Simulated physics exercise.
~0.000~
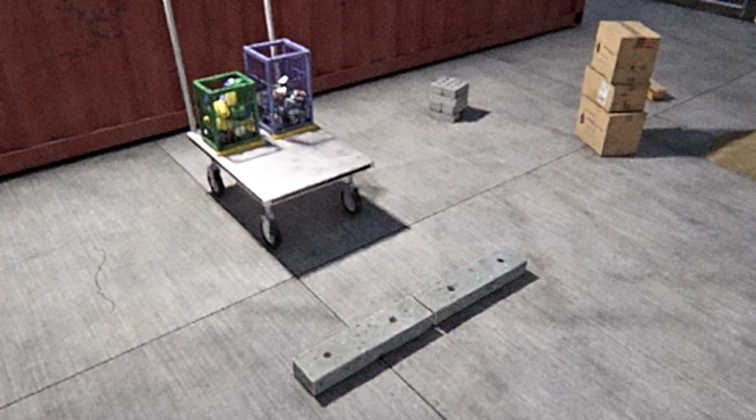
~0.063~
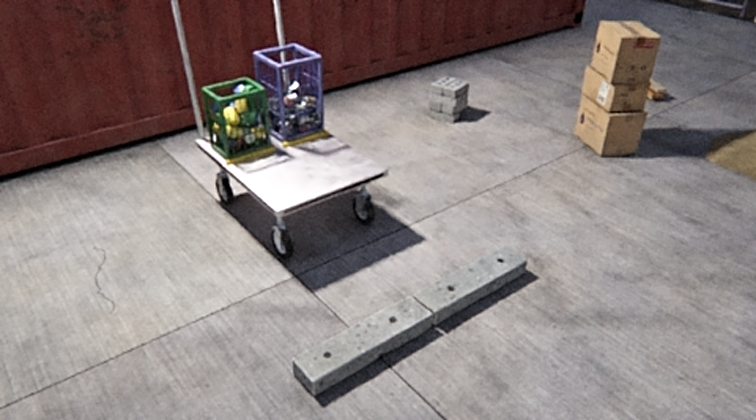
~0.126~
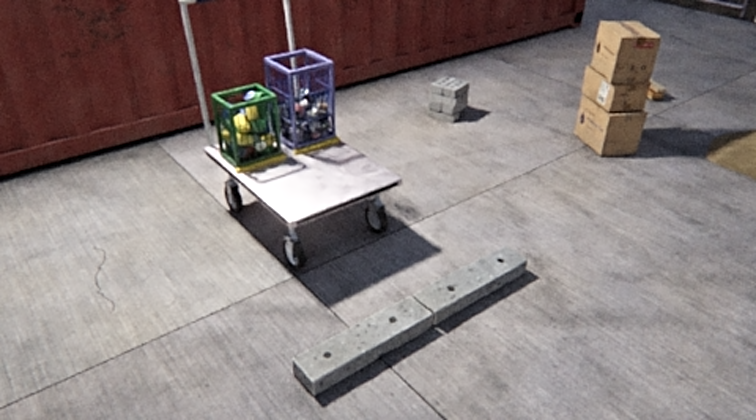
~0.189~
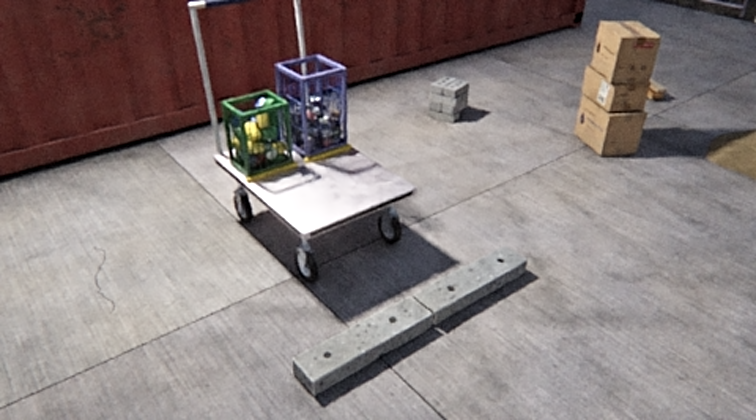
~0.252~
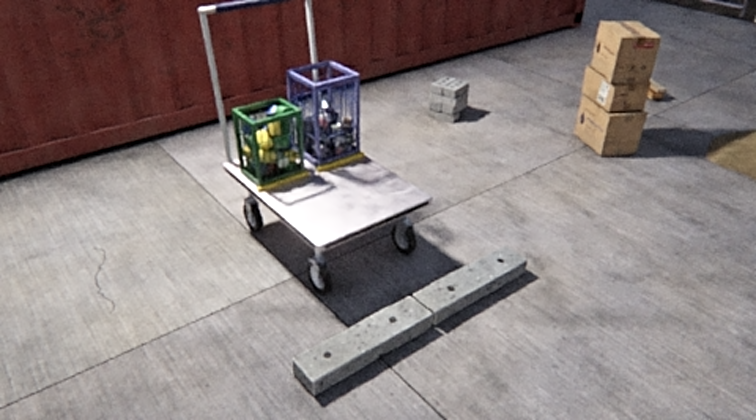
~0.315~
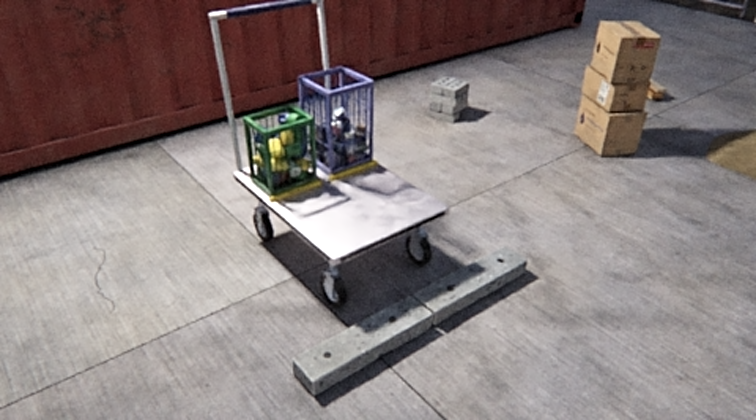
On a concrete yard beside a rusty red container wall, seen from above at an angle, a fixed camera looks down on a flat trolley. The trolley carries a green basket of yellowish items at left and a blue-purple basket of small mixed items at right, with a grey sill in front and stacked cardboard boxes at right. The trolley rolls steadily forward and rightward, closing on the sill, its baskets riding along.
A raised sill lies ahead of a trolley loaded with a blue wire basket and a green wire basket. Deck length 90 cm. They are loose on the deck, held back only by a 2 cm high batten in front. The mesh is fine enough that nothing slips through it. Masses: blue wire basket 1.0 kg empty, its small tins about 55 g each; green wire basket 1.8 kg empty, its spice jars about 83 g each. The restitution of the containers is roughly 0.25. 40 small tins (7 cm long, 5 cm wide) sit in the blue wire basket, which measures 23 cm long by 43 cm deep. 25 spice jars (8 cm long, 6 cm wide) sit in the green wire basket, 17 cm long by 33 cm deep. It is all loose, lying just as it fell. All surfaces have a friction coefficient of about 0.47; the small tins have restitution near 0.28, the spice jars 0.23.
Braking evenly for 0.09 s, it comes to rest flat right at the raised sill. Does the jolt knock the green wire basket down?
The green wire basket tips over.
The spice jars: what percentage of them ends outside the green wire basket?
Somewhere close to 10 per cent, I reckon.
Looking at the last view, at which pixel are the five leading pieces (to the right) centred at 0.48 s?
Their centre is around (312, 162).
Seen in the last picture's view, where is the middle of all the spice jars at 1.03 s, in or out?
Middle: About (328, 202) px.
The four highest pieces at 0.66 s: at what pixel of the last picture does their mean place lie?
Roughly at (340, 153).
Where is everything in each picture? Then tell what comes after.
In the first picture (each is followed by its nearest rim corner in this view), green wire basket, (209, 92); blue wire basket, (267, 59); 72 cm short of the stop; none out.
Green wire basket, (219, 99); blue wire basket, (278, 65); 61 cm short of the stop, in the second picture.
Green wire basket, (230, 106); blue wire basket, (290, 71); 49 cm short of the stop, in the third picture.
Green wire basket, (241, 114); blue wire basket, (302, 78); 38 cm short of the stop, in the fourth picture.
Green wire basket, (252, 122); blue wire basket, (314, 84); 27 cm short of the stop, in the fifth picture.
Green wire basket, (265, 131); blue wire basket, (328, 92); 16 cm short of the stop; none out, in the sixth picture.
After 0.36 s, it starts to lose speed.
After 0.48 s, the blue wire basket leans 11° with 0 of 40 out and the green wire basket leans 17° with 0 of 25 out.
After 0.66 s, the blue wire basket leans 14° with 0 of 40 out and the green wire basket leans 51° with 0 of 25 out.
After 0.96 s, the blue wire basket is upright with 0 of 40 out and the green wire basket is down with 3 of 25 out.
Final count (at 1.03 s), the blue wire basket is upright with 0 of 40 out and the green wire basket is down with 3 of 25 out. Greatest lean of the green wire basket, 95°.
